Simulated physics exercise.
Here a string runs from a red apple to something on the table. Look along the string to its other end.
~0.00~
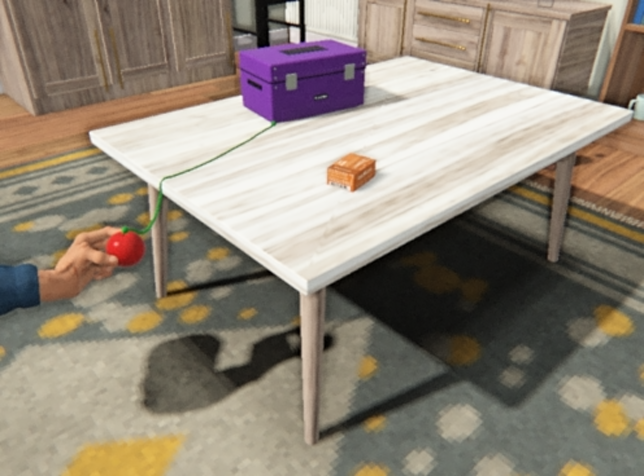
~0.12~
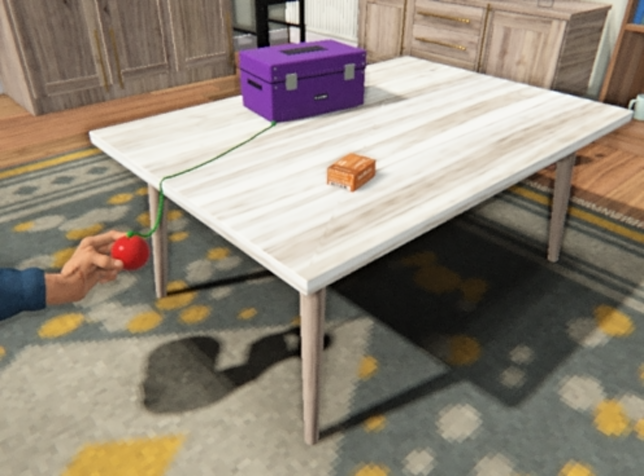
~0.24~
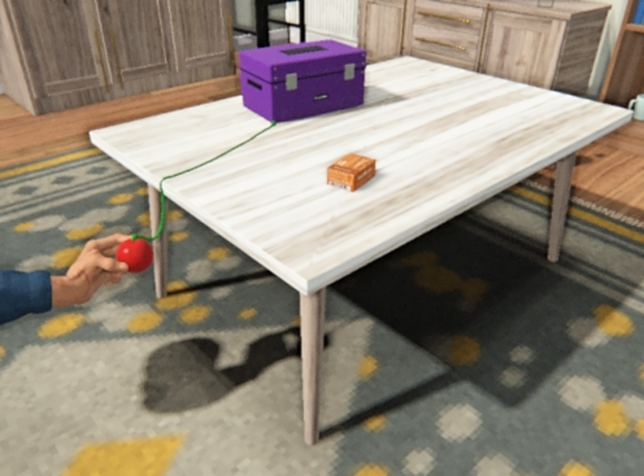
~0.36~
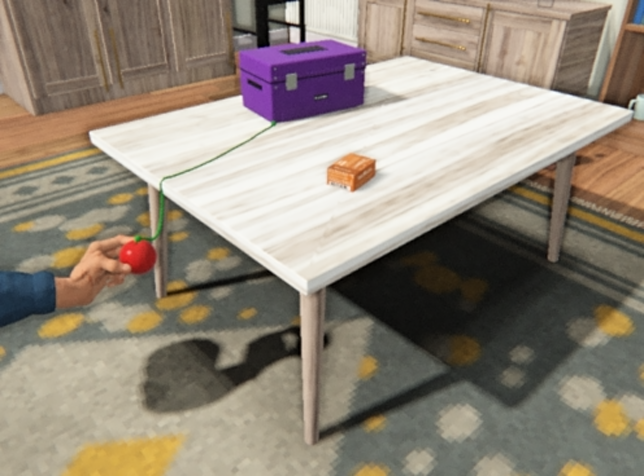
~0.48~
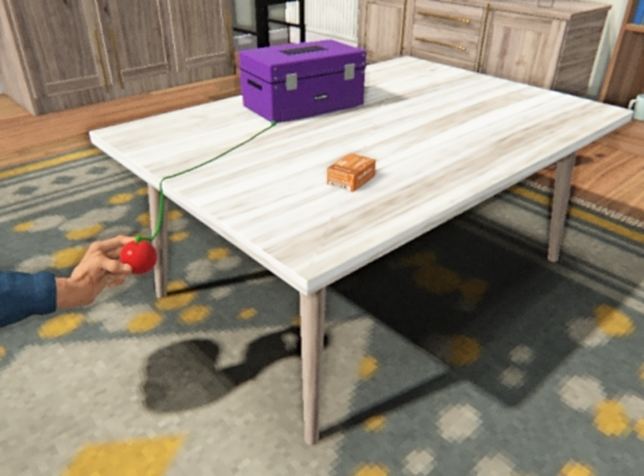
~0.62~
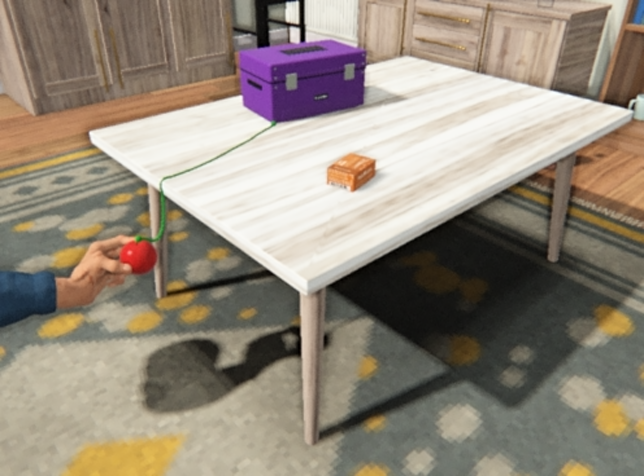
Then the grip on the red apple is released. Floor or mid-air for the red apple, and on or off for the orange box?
The red apple stays suspended; the orange box stays put.
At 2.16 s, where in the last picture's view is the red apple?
It is at roughly (184, 253).
Around 1.28 s, apple above the floor near (180, 253); toolbox as before; box as before.
Around 2.16 s, apple above the floor near (184, 253); toolbox as before; box as before.
Finally, apple above the floor near (132, 275); toolbox as before; box as before. The red apple swings from the edge and the orange box stays on top.
